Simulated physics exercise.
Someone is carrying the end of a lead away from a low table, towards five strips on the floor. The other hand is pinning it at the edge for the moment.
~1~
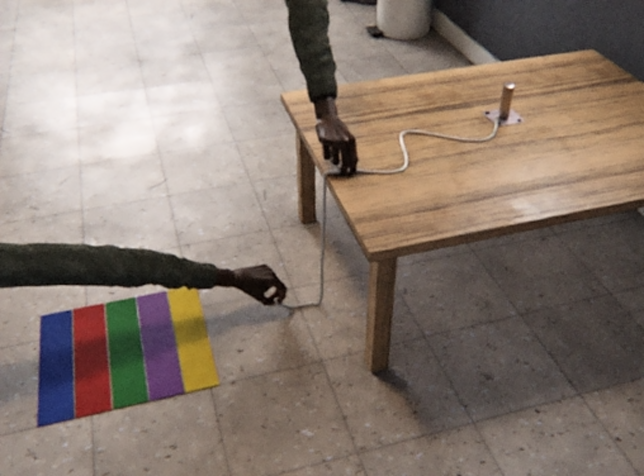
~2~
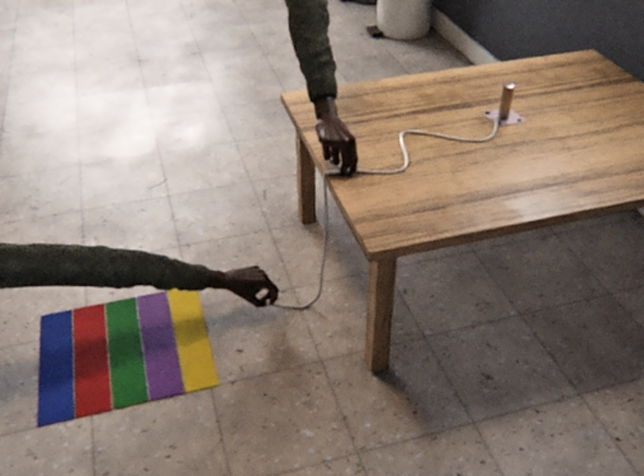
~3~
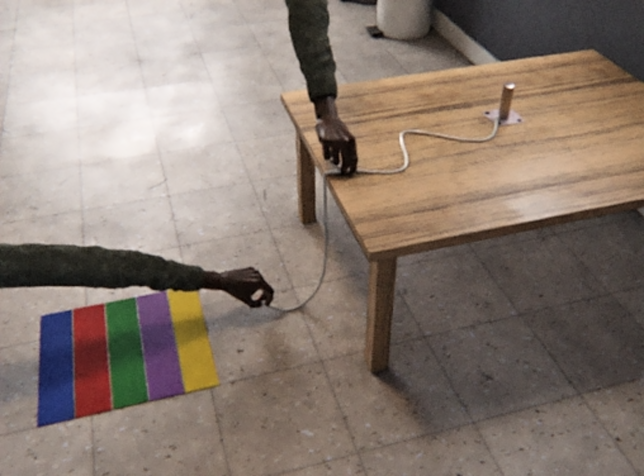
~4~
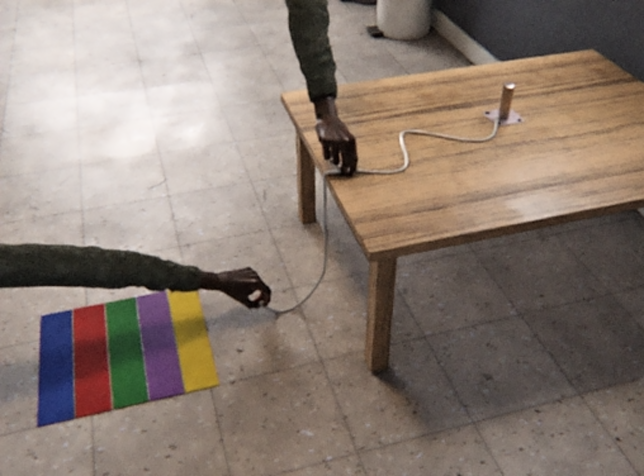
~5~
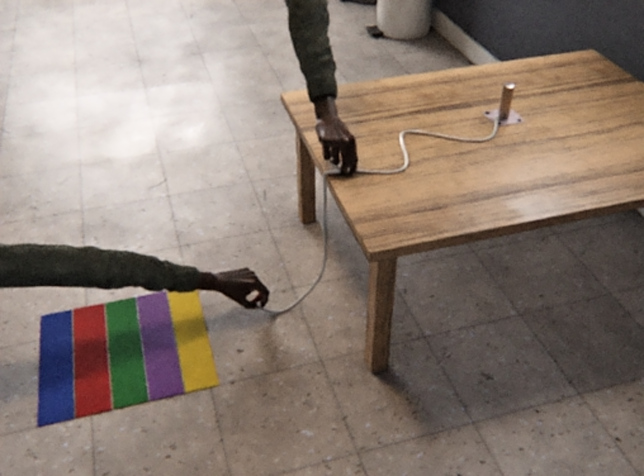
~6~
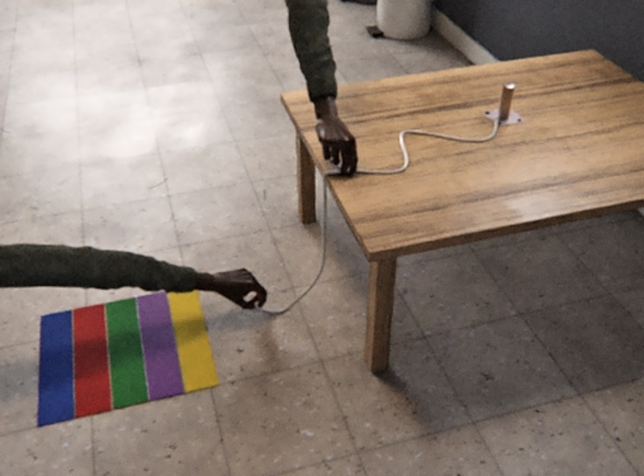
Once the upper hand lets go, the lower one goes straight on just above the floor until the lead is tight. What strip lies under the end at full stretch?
The red one.
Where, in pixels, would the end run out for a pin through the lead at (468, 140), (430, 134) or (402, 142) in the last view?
That would be (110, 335) for the first, (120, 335) for the second and (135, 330) for the third.
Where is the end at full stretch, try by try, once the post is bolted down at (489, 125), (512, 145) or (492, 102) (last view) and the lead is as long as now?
Going through the tries, you get (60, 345), then (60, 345), then (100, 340).
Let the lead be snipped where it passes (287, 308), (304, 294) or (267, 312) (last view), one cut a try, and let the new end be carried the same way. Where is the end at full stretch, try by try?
The three tries give approximately (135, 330), (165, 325) and (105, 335).
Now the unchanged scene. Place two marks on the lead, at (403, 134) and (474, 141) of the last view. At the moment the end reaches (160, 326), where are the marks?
Around (380, 144) and (443, 129).
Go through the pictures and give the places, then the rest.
The first picture shows end (276, 302); yellow (198, 368); purple (164, 376); green (129, 384); red (93, 392); blue (56, 401).
The second picture shows end (268, 303); lead through (494, 134) (424, 133) (406, 162) (336, 172) (326, 229) (321, 289).
The third picture shows end (264, 304).
The fourth picture shows end (261, 305); lead through (494, 134) (424, 133) (406, 162) (336, 172) (325, 230) (315, 287).
The fifth picture shows end (259, 305).
The sixth picture shows end (256, 306); lead through (494, 134) (424, 133) (406, 162) (336, 172) (324, 230) (311, 287).
Soon after, end near (160, 326); over purple.
Then, end near (115, 335); over green.
At full stretch, end near (87, 341); over red. The red one.
